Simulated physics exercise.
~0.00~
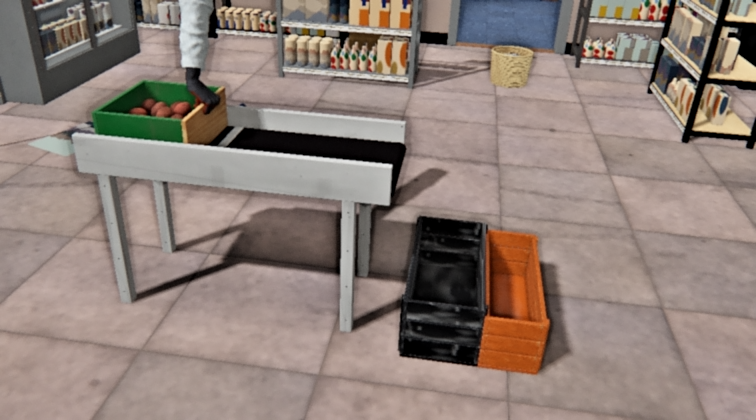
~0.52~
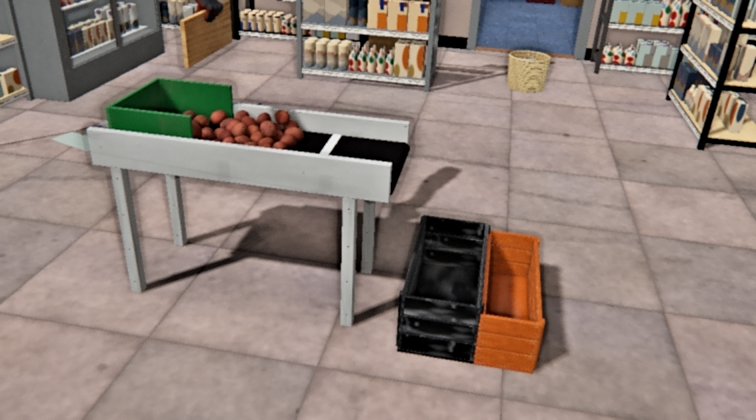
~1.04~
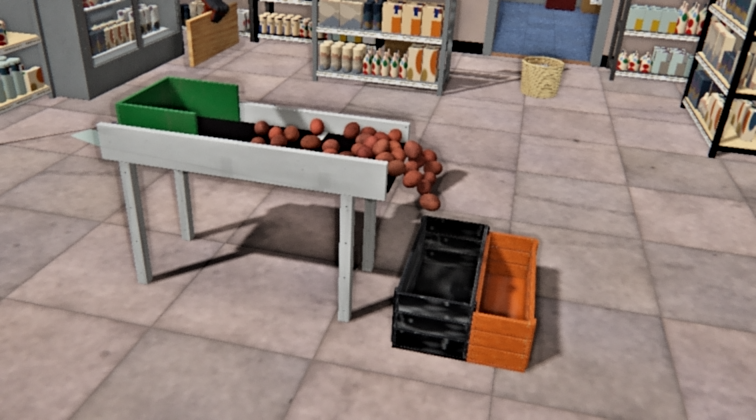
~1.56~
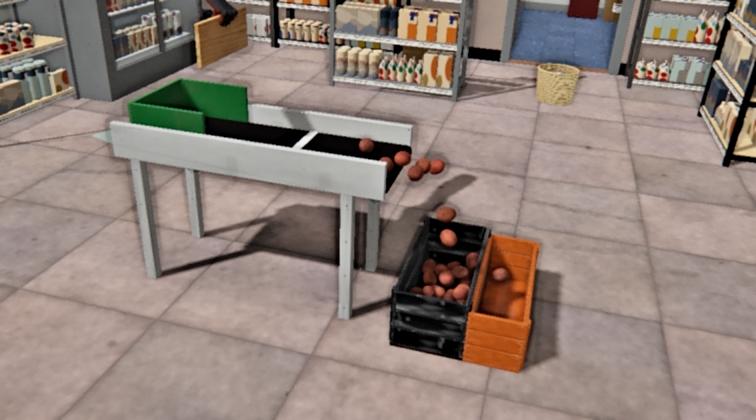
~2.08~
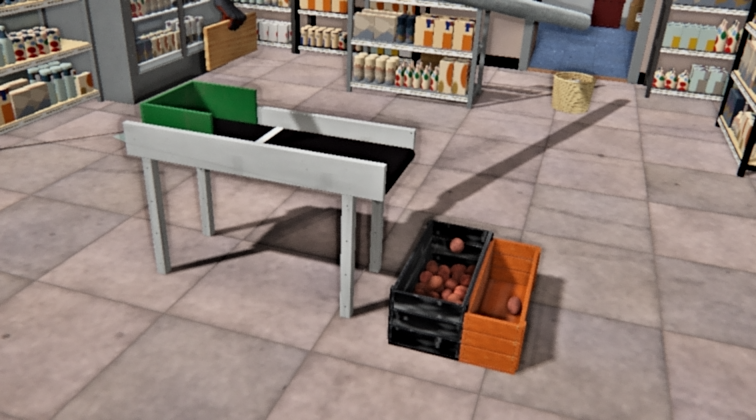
A gloved hand lifted the wooden gate from a green pen, and a belt carried the loose red potatoes right until they tumbled off its end, nearly all landing in the black box and one in the orange bin beside it.
